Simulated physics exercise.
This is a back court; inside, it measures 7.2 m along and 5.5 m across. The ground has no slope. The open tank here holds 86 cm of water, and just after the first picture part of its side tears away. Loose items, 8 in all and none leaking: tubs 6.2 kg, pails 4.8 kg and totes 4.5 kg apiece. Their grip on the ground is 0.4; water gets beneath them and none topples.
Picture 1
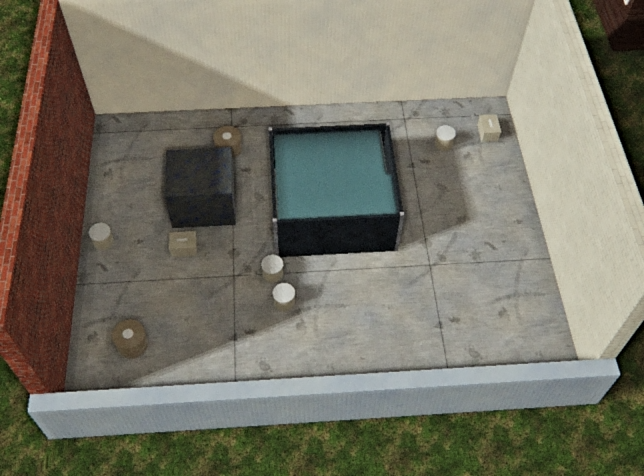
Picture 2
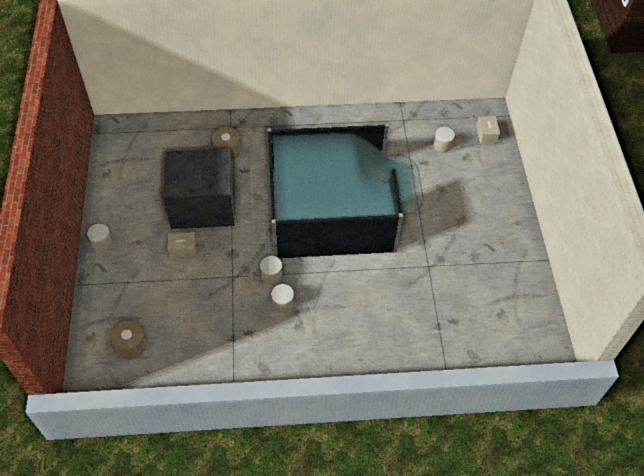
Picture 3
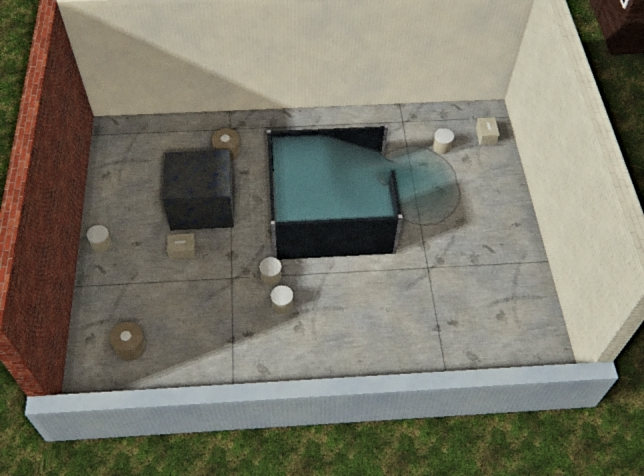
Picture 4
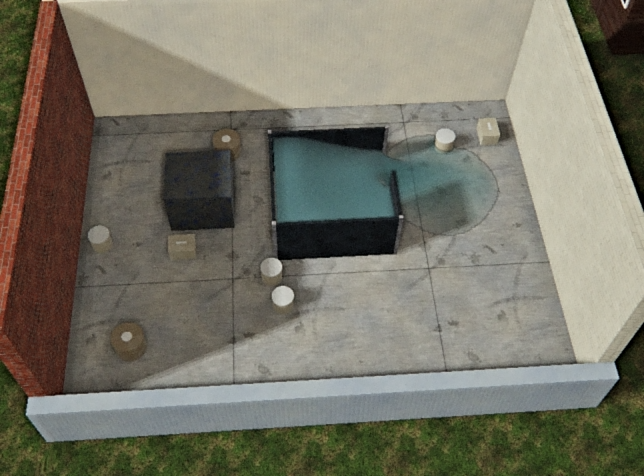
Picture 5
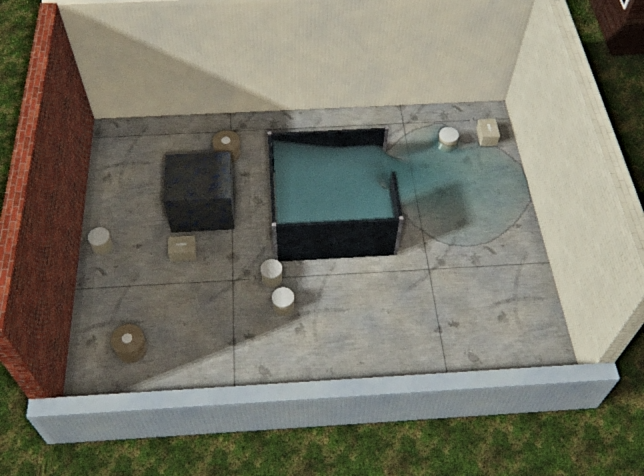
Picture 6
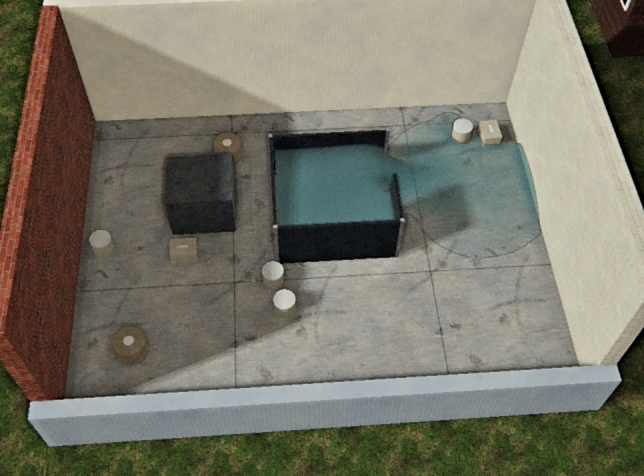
In a walled back court, the right side of an open water tank tore away, and water spread across the concrete to the cream wall, nudging a white pail slightly toward a tote.
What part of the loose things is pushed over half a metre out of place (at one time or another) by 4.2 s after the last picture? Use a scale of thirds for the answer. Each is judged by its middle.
On that scale: One to two thirds.
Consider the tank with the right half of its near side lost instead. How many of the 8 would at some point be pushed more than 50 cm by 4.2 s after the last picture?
The answer then is 4.
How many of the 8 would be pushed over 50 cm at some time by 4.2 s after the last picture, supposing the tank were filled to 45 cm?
With that change, 1 of them.
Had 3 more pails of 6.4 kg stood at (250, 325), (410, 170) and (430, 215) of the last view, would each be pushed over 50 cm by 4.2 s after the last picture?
Well, in turn they are below that, above that and above that.
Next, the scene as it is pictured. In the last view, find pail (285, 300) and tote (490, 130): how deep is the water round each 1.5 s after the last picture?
Some 0 cm at the first, some 35 cm at the second.
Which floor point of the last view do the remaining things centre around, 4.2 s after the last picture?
About (196, 236).
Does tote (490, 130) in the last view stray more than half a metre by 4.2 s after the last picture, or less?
Well, that one comes out beyond the limit.
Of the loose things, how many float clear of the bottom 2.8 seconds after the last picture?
Total: 1.
Then, 0.4 s after the last picture 1 of 8 are over 50 cm from their spots; 1 afloat.
Then, 1.5 s after the last picture 1 of 8 are over 50 cm from their spots; 2 afloat.
Then, 2.8 s after the last picture 2 of 8 are over 50 cm from their spots; 1 afloat.
Then, 4.2 s after the last picture 3 of 8 are over 50 cm from their spots, and 3 have been at some point; 1 afloat.
